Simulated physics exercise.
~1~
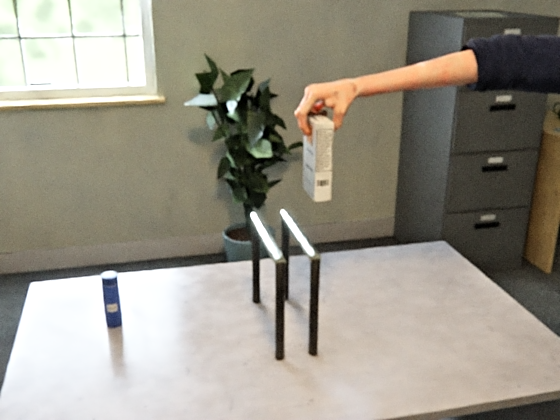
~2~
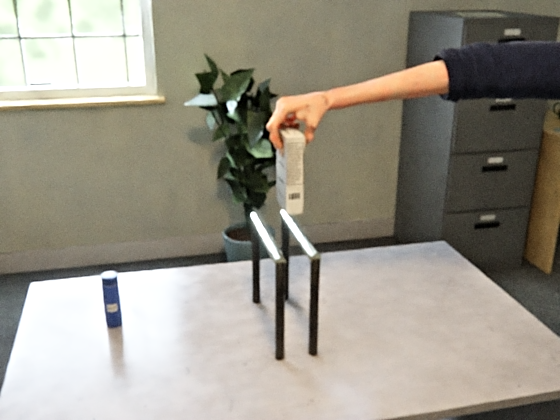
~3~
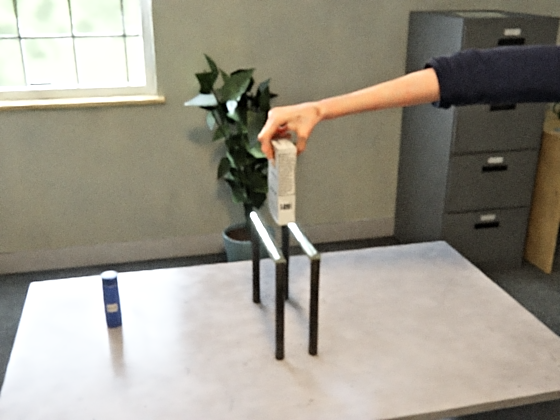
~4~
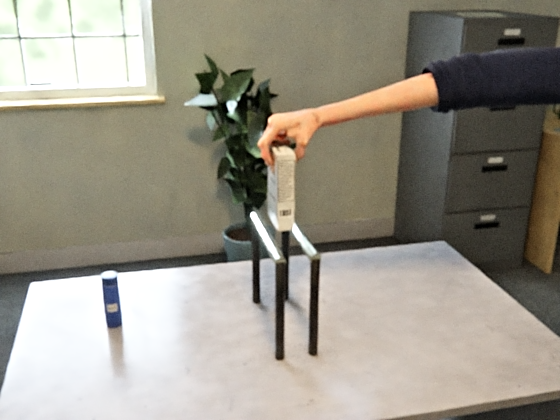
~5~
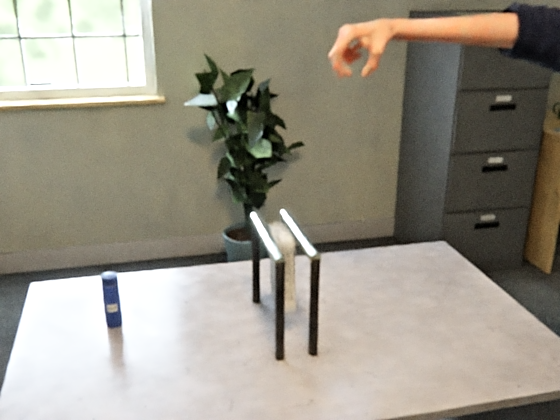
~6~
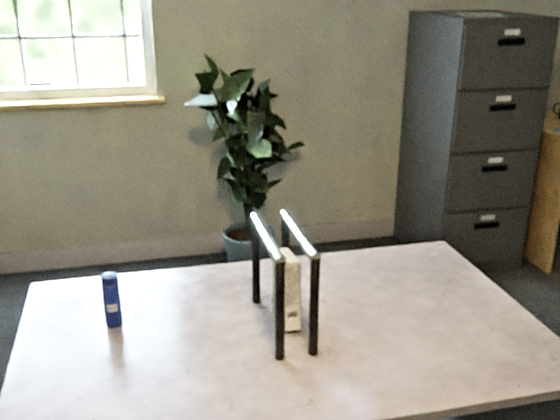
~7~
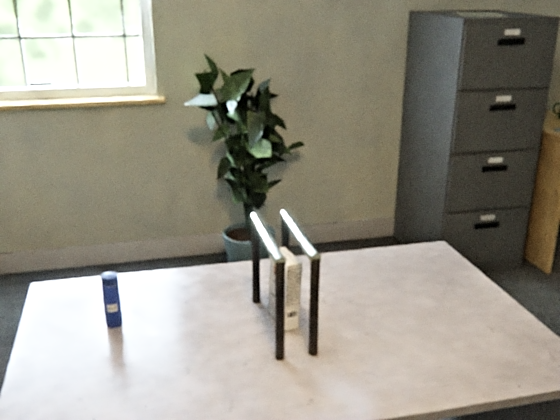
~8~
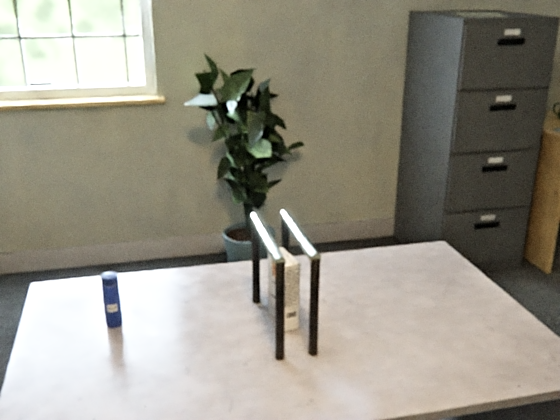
A hand lowering a white packet between two dark supports and letting go, the packet dropping through to stand upright on the table.
